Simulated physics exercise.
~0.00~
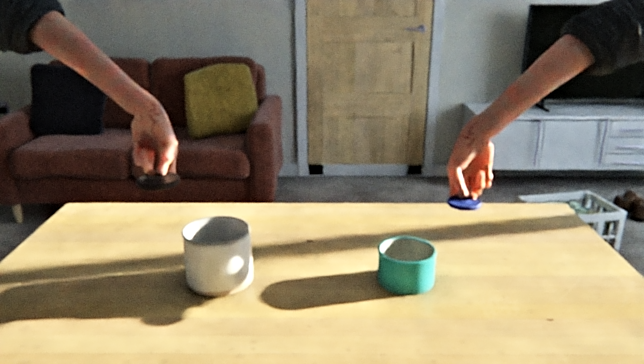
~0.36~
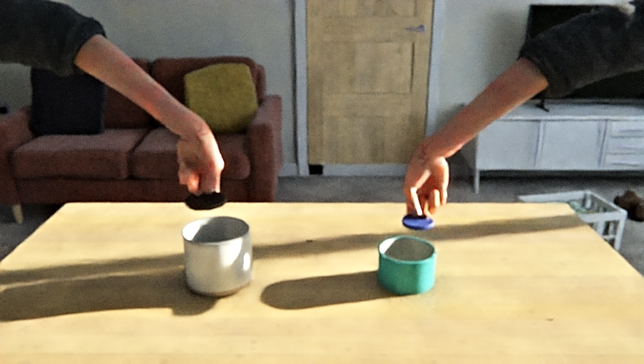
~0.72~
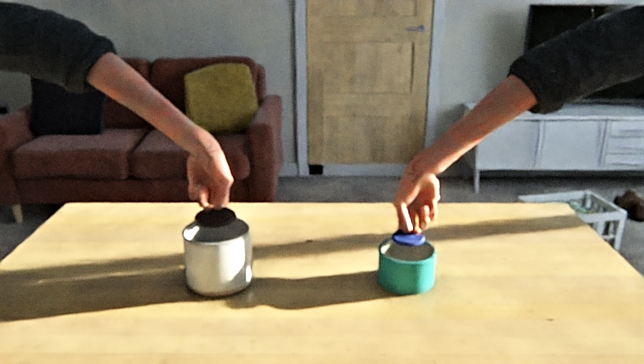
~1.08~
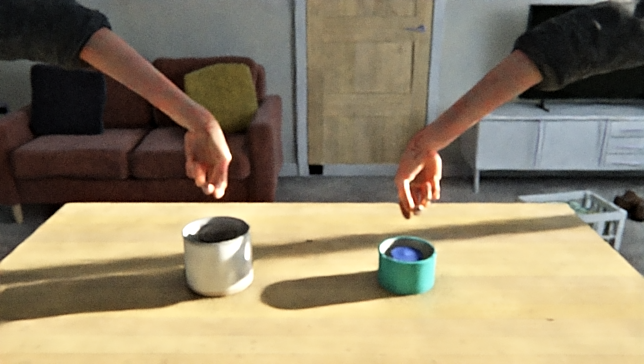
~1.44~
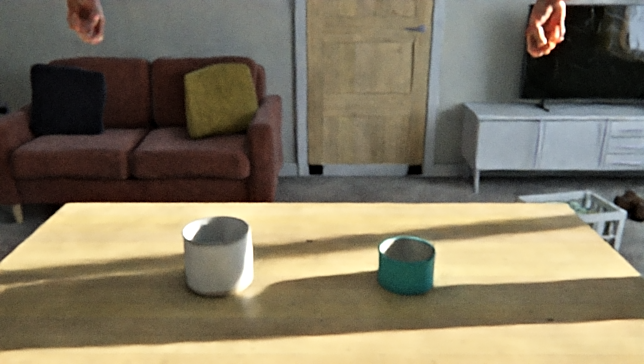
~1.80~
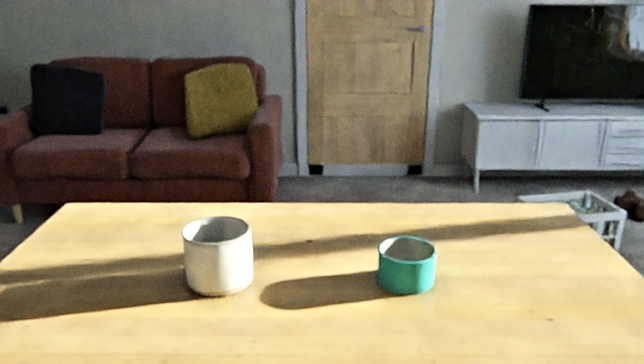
Two hands held a black coaster over a pale mug and a blue coaster over a green pot on a table, lowered them to the openings and let go. Both coasters dropped inside, and the hands drew away.
